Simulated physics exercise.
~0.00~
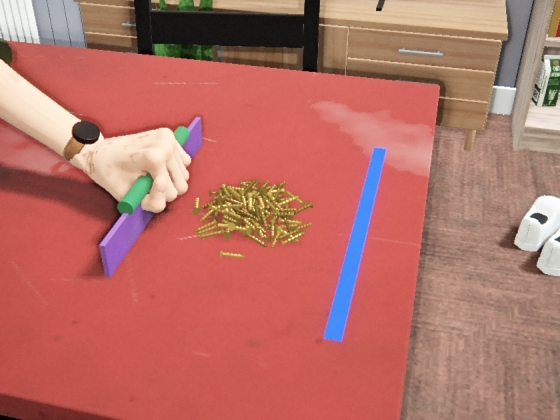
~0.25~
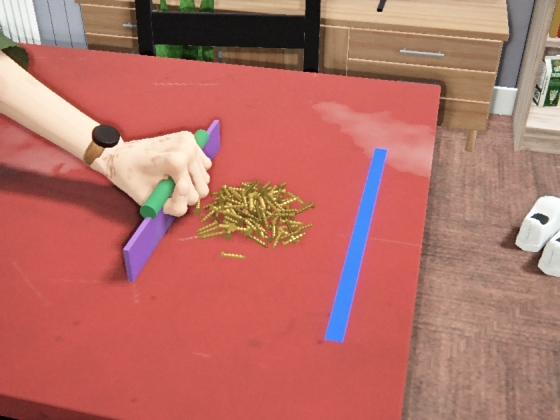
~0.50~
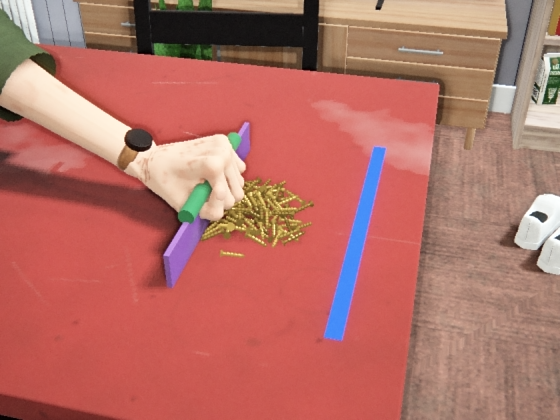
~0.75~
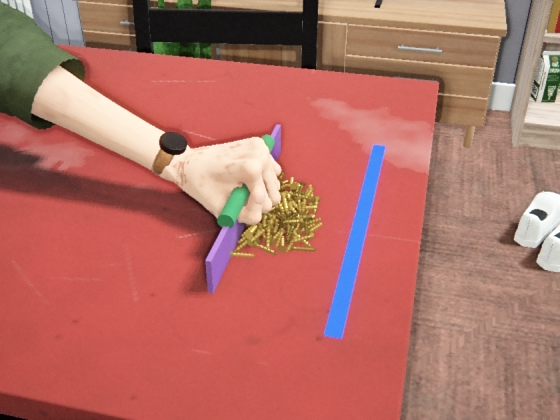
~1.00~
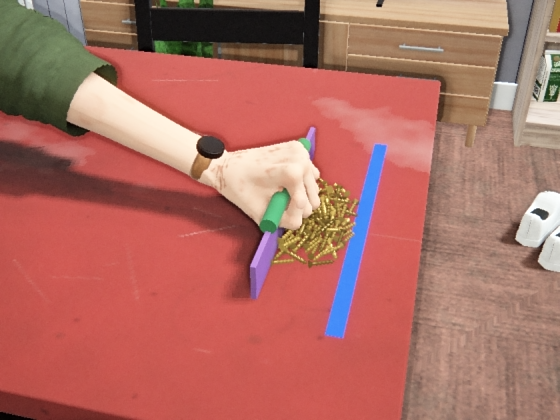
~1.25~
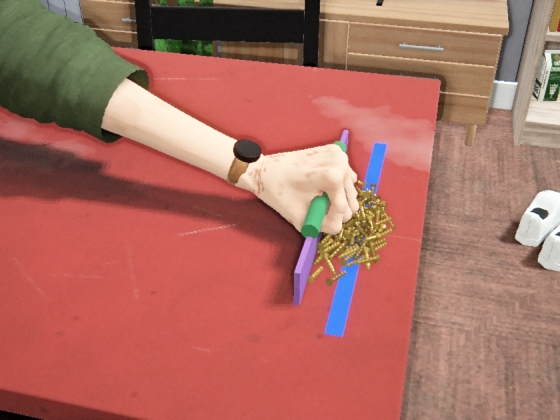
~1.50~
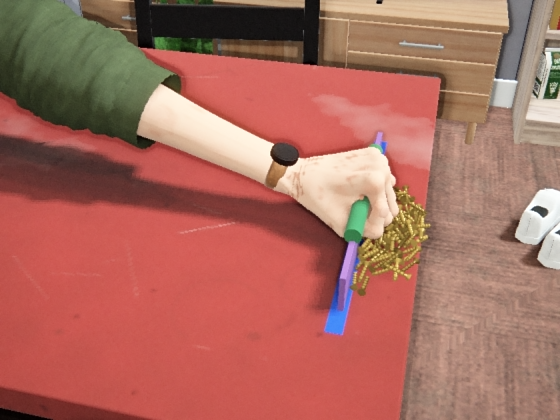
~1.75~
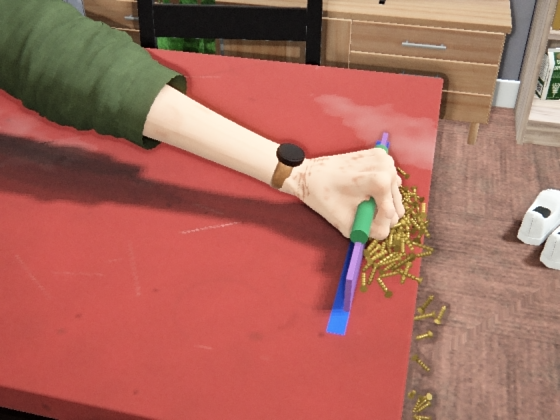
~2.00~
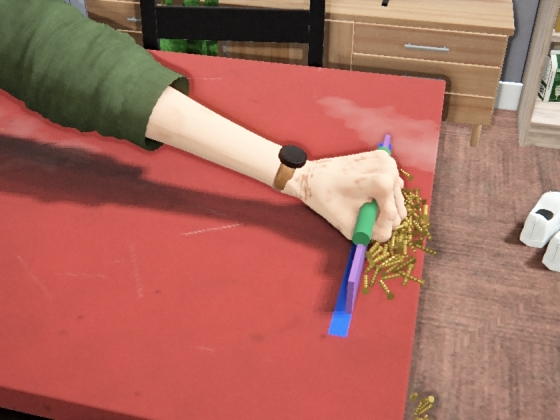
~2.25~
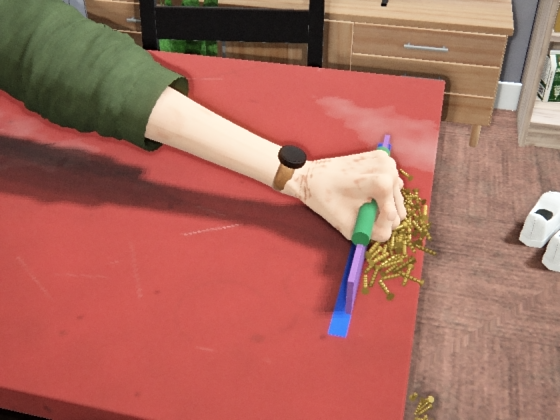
The clip opens on a red table where a hand in a green sleeve, wearing a dark-faced watch, grips the green handle of a purple scraper left of a pile of small brass-coloured screws. The hand slides the scraper right until it meets the pile. It then pushes the screws together toward a strip of blue tape and across it. The scraper stops at the tape, with the screws bunched at the table's right edge. Some spill over and drop toward the floor, while most of the pile stays on the table beside the still hand.
